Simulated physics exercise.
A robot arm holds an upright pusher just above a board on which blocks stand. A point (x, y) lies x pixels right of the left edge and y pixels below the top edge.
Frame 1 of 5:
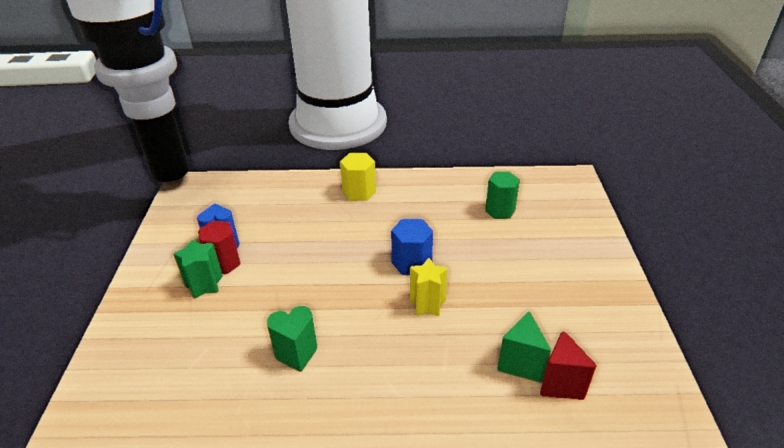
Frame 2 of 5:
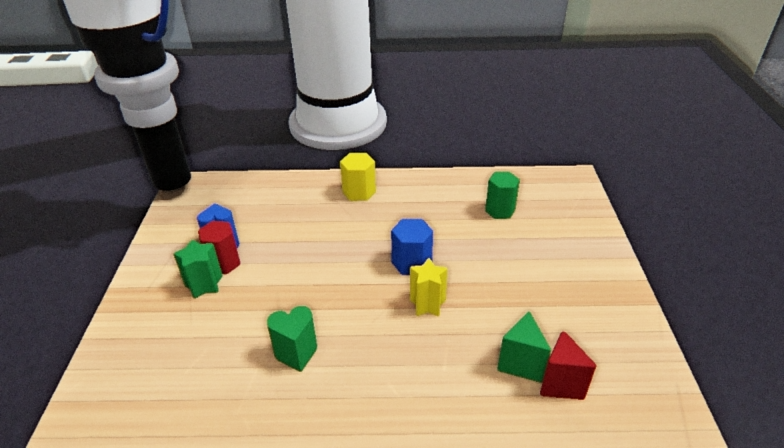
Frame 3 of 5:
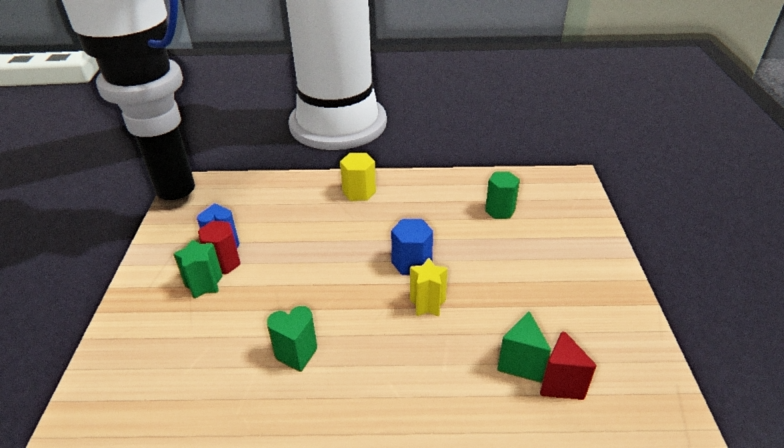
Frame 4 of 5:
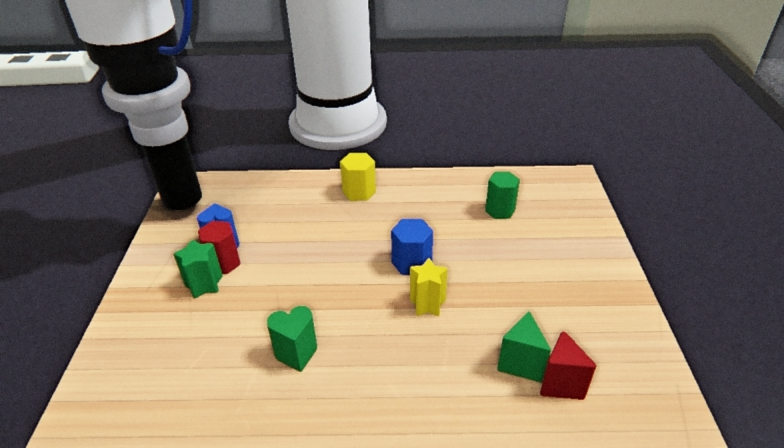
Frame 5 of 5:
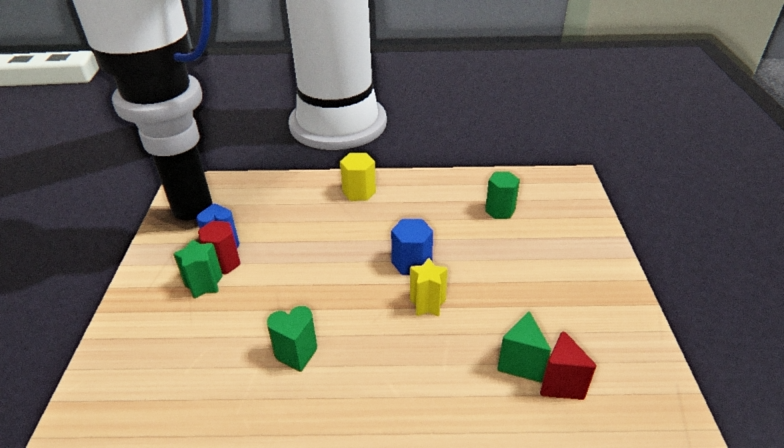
At the board's upper left, the robot arm's black pusher inches toward the clustered blocks.
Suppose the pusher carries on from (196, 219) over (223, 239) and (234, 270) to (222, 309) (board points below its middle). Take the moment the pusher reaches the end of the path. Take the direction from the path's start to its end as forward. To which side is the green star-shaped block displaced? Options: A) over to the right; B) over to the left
My answer is option A.
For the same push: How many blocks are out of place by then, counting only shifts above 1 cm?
By the end of the path, three or more blocks have moved more than about a centimetre.
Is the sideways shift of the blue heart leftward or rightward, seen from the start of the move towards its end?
Goes left.
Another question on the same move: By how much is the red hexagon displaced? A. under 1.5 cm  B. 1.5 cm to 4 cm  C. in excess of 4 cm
C (in excess of 4 cm)
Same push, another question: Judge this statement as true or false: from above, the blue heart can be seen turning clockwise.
This is false.
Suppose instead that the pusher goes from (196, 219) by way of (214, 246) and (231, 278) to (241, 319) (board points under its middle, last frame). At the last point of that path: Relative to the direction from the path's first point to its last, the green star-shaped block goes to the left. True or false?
Verdict: False.
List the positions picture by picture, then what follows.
The first picture shows pusher tip at (171, 172); block tops, green star-shaped block at (194, 252); blue heart at (214, 212); red hexagon at (215, 231); green heart at (290, 321).
The second picture shows pusher at (172, 180); blocks unchanged.
The third picture shows pusher at (176, 189); blocks unchanged.
The fourth picture shows pusher at (182, 199); blocks unchanged.
The fifth picture shows pusher at (193, 208); green star-shaped block at (194, 252); blue heart at (214, 212); red hexagon at (215, 231); green heart at (290, 321).
On the path given first. One third of the way, pusher at (221, 229); green star-shaped block at (193, 257), turned 30° clockwise; blue heart at (232, 223), turned 15° clockwise; red hexagon at (223, 242), turned 25° clockwise.
Two thirds of the way, pusher at (231, 259); green star-shaped block at (190, 262), turned 50° clockwise; blue heart at (261, 238), turned 30° anticlockwise; red hexagon at (235, 262), turned 80° clockwise.
At the end, pusher at (219, 298); green star-shaped block at (170, 284), turned 130° clockwise; blue heart at (261, 239), turned 40° anticlockwise; red hexagon at (240, 295), turned 55° clockwise; green heart in place.
